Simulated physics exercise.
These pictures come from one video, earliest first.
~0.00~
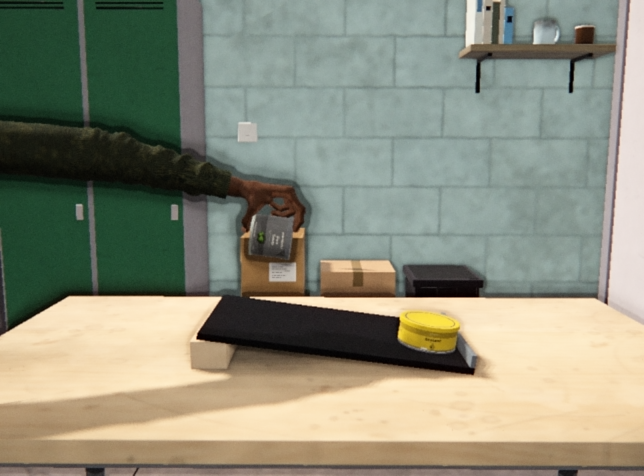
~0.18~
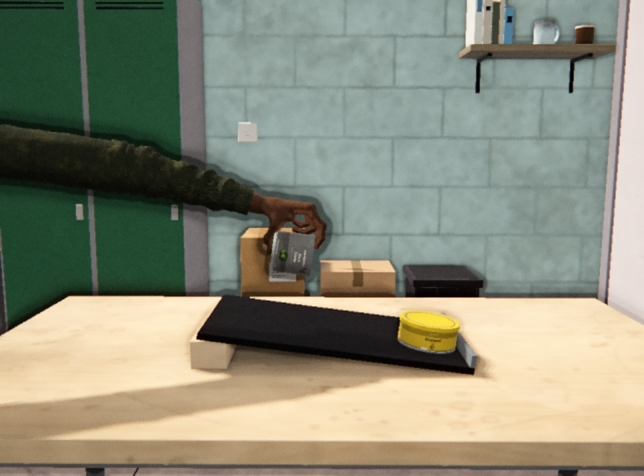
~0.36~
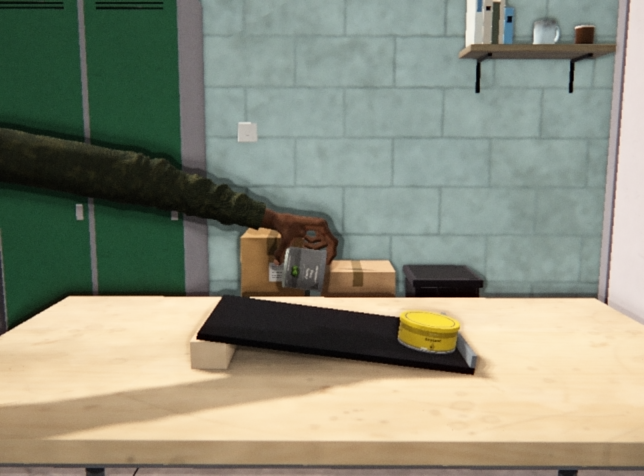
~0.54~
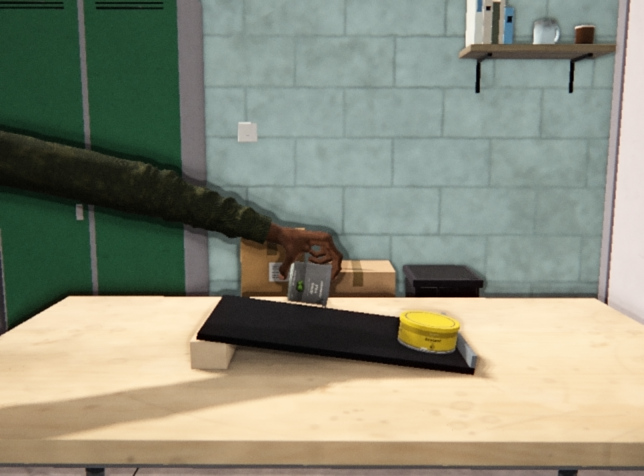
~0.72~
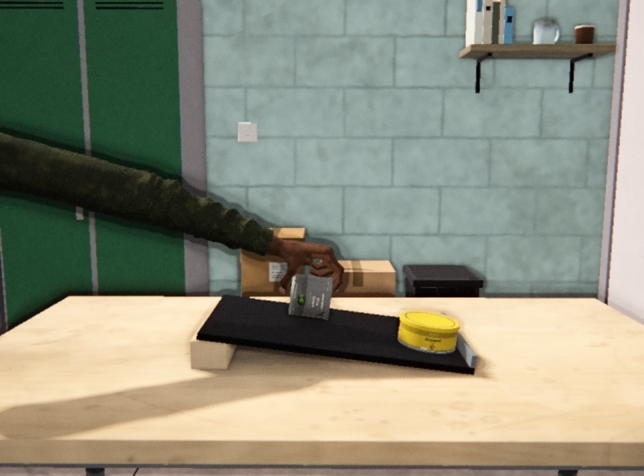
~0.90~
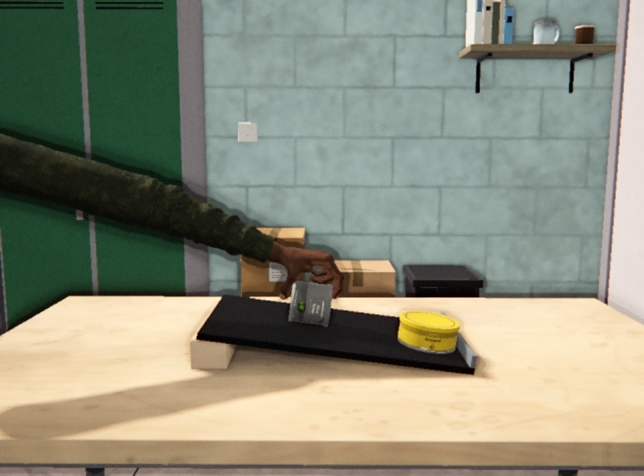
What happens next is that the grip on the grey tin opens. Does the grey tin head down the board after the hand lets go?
Mind you, it sits quietly.
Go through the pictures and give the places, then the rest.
In the first frame, coming down; grey tin (272, 237); yellow tub (428, 332).
In the second frame, coming down; grey tin (293, 253); yellow tub (428, 332).
In the third frame, coming down; grey tin (304, 269); yellow tub (428, 332).
In the fourth frame, coming down; grey tin (309, 283); yellow tub (428, 332).
In the fifth frame, coming down; grey tin (311, 296); yellow tub (428, 332).
In the sixth frame, in place under the hand; grey tin (311, 303); yellow tub (428, 332).
Around 1.20 s, nothing moves.
Around 1.60 s, grey tin resting near (311, 303).
Finally (1.9 s), both still in place. Final places as the last picture's camera would see them, grey tin near (311, 303). The grey tin keeps its place.
